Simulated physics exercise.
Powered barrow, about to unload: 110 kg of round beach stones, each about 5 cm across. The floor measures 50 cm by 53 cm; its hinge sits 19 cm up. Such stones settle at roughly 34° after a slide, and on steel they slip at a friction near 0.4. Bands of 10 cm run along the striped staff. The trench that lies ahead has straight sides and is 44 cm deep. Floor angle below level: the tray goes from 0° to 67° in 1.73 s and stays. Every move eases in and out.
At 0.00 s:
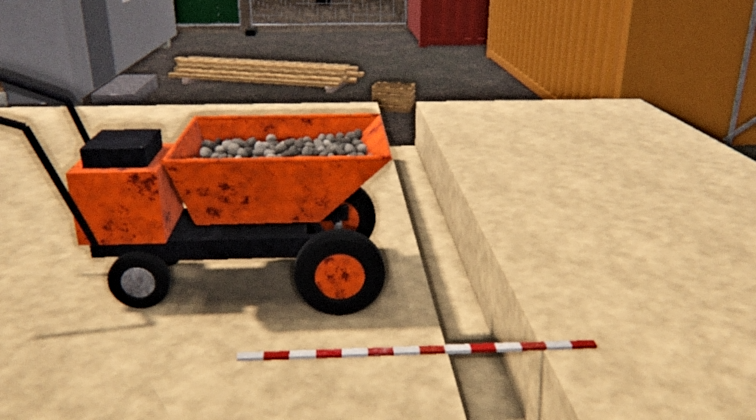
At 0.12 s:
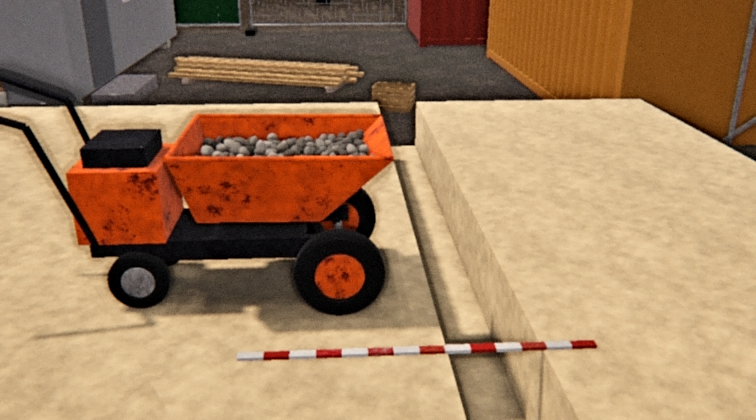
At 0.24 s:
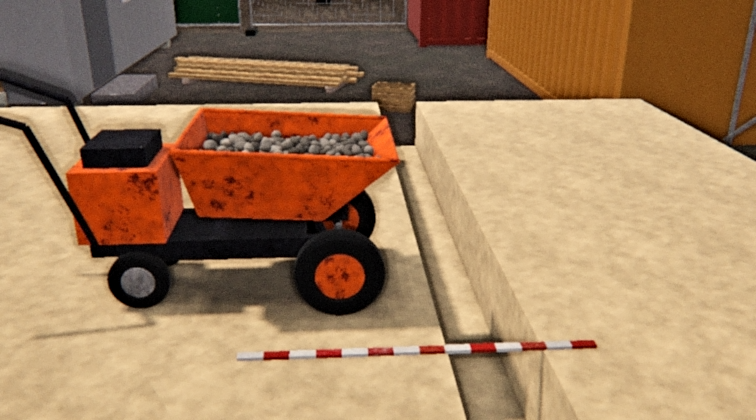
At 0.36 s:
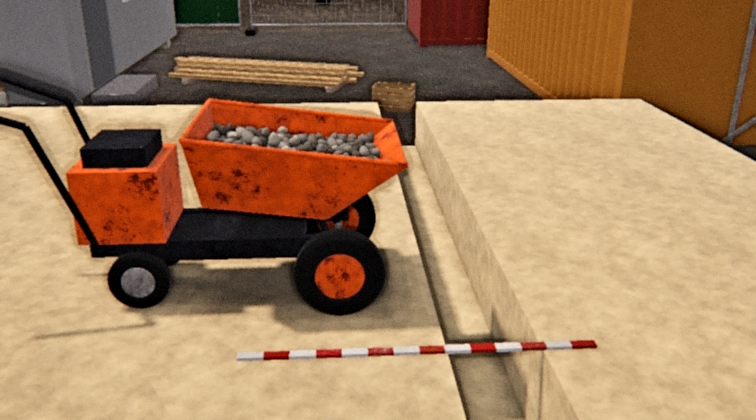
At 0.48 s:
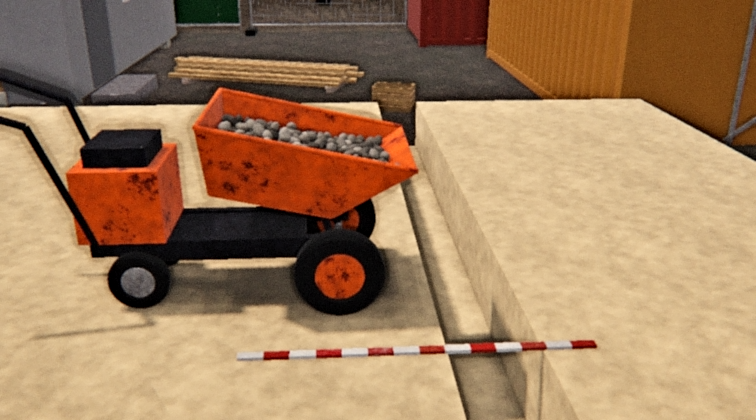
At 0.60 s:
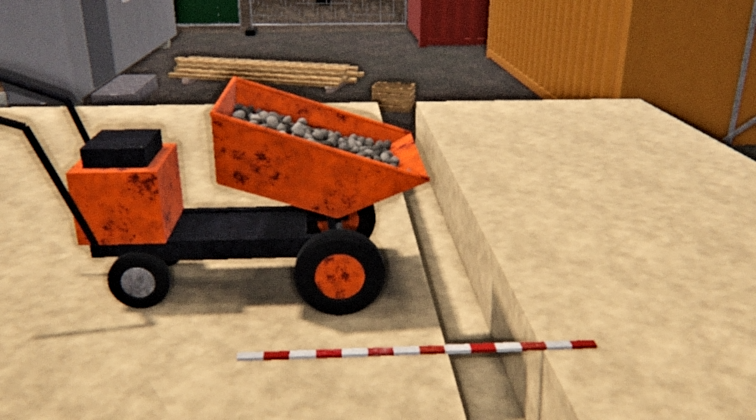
On a sandy building site, a small orange powered barrow stood still beside a narrow trench while its tray, loaded with grey stones, gradually tilted, the back rising and the front lip dipping toward the right.
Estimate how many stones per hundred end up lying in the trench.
66 %.
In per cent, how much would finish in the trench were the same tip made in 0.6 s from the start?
Trench share: Approx. 40%.
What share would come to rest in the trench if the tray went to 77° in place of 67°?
In that case some 75 per cent.
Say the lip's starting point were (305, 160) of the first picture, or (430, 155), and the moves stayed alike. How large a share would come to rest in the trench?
Around 90 and then 25 percent.
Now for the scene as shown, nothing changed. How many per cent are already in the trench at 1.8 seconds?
About 40%.
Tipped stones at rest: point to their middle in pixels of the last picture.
Near (486, 337).
After 1.3 s the floor is at 57°; 100 % in the tray; the foremost stones are at (464, 211).
After 1.8 s the floor is at 67°; 35 % in the tray, 42 % in the trench, 23 % past the trench; the foremost stones are at (589, 267).
After 2.2 s the floor is at 67°; 9 % in the tray, 57 % in the trench, 34 % past the trench; the foremost stones are at (668, 270).
After 4.1 s the floor is at 67°; 0 % in the tray, 66 % in the trench, 34 % past the trench; the foremost stones are at (709, 270).
